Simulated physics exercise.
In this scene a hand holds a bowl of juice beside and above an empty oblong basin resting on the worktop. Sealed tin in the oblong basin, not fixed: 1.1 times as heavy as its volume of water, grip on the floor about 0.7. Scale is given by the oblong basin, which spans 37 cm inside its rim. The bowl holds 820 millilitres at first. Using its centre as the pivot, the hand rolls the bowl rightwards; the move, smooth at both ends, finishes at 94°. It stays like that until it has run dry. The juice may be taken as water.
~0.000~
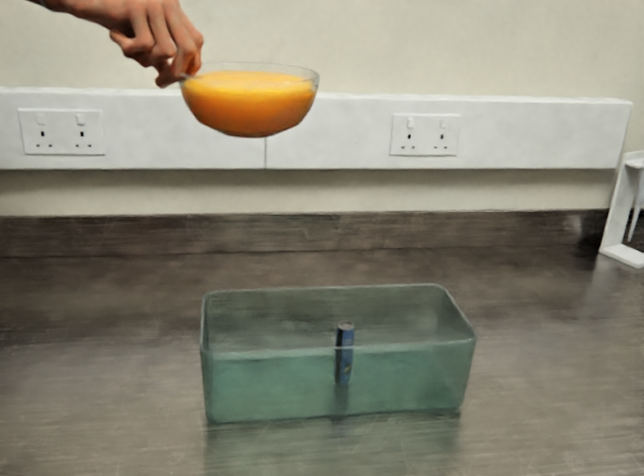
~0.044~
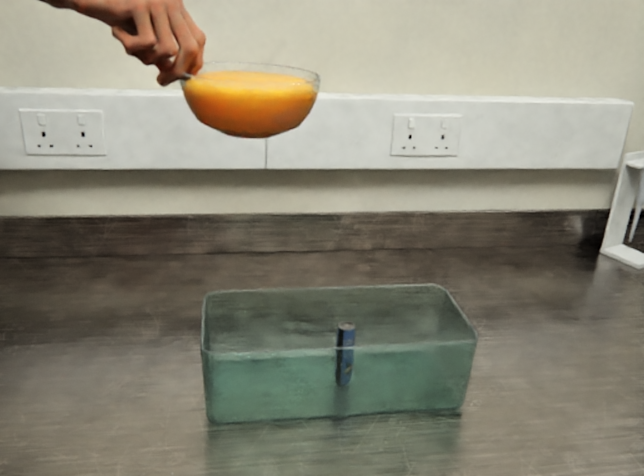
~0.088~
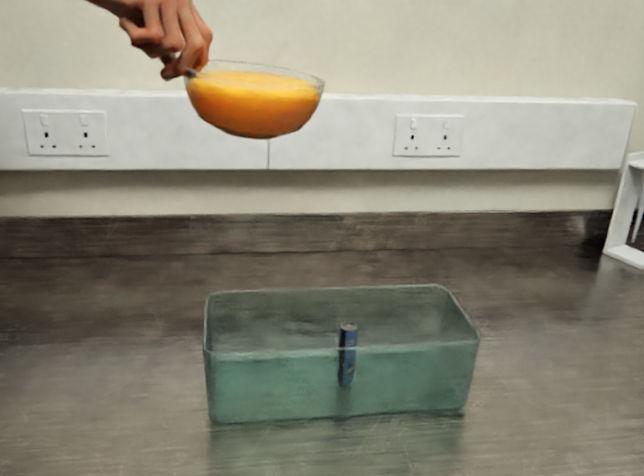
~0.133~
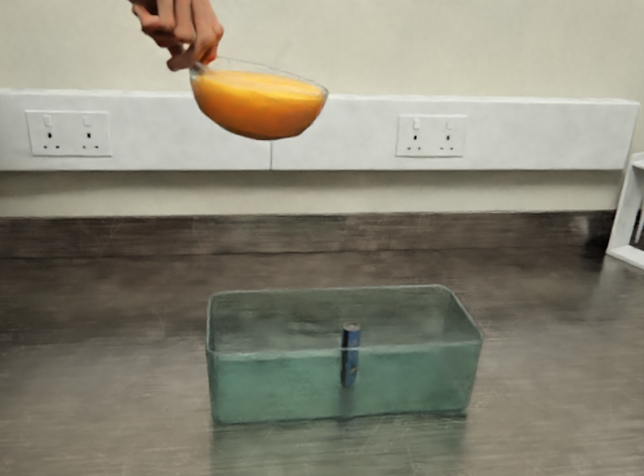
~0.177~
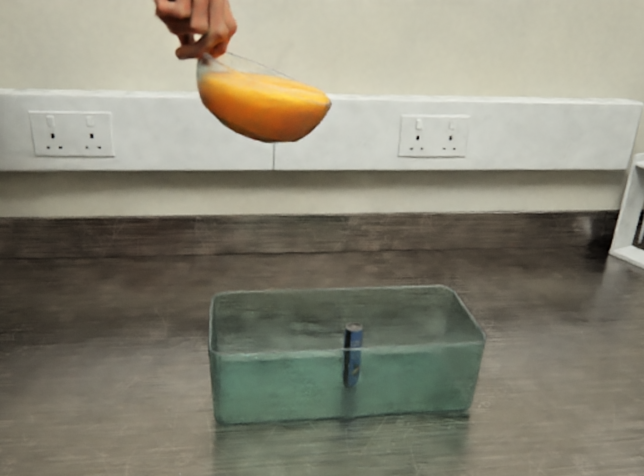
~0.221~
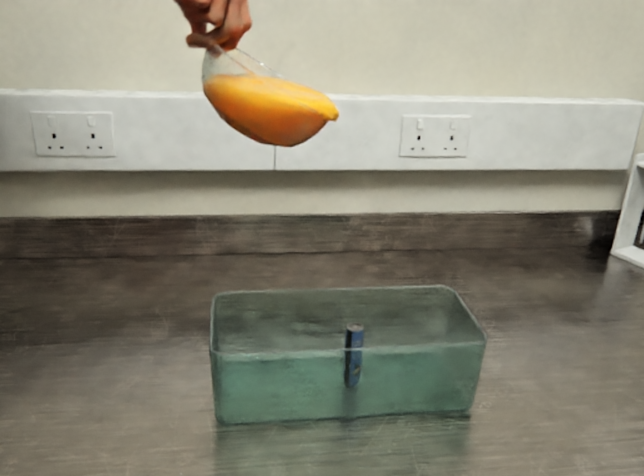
A clear bowl of orange juice is held in the air above a dark, streaky worktop, seen from in front against a cream wall with white sockets. Below it sits an oblong, see-through green basin, with a small dark blue upright object near its middle. The hand at upper left moves rightwards as it rolls the bowl clockwise, juice bulging at the right lip, while the view drifts slightly left.
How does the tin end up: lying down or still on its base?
It ends up lying down.
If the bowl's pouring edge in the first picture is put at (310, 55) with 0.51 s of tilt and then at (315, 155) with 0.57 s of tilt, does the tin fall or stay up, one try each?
First it goes over; then it remains upright.
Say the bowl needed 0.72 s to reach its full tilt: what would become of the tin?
Then the tin tumbles.
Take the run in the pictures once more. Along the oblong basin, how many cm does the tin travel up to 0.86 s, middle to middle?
Estimate: Around 8 cm.
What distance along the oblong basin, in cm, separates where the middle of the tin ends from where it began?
The middle of the tin ends some 8.5 cm along the basin.
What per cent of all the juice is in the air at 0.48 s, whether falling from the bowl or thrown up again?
Around 78 in a hundred.
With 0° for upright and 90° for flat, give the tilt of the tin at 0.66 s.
The tilt comes to near 0°.
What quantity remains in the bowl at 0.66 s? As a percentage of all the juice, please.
I'd estimate some 2 per cent.
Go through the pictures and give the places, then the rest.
The first picture shows tilt 0°; pouring edge (318, 75); surface from (182, 79) to (314, 82); the oblong basin's rim runs from (202, 321) to (459, 311); the tin's top is at (346, 328).
The second picture shows tilt 1°; pouring edge (319, 78); surface from (183, 79) to (315, 84).
The third picture shows tilt 5°; pouring edge (323, 83); surface from (187, 77) to (319, 87).
The fourth picture shows tilt 12°; pouring edge (327, 92); surface from (194, 75) to (324, 91).
The fifth picture shows tilt 21°; pouring edge (329, 103); surface from (200, 75) to (329, 97); 1 per cent is over the edge.
The sixth picture shows tilt 31°; pouring edge (329, 115); surface from (206, 78) to (324, 104); 7 per cent is over the edge.
By 0.48 s the tilt is 88° and 15 per cent is still to pour; the tin stands where it began.
By 0.66 s the tilt is 94° and 2 per cent is still to pour; the tin stands 1 cm from where it began.
By 0.86 s the tilt is 94° and 0 per cent is still to pour; the tin lies on its side.
By 1.07 s the tilt is 94° and 0 per cent is still to pour; the tin lies on its side.
At rest the tin lies on its side.
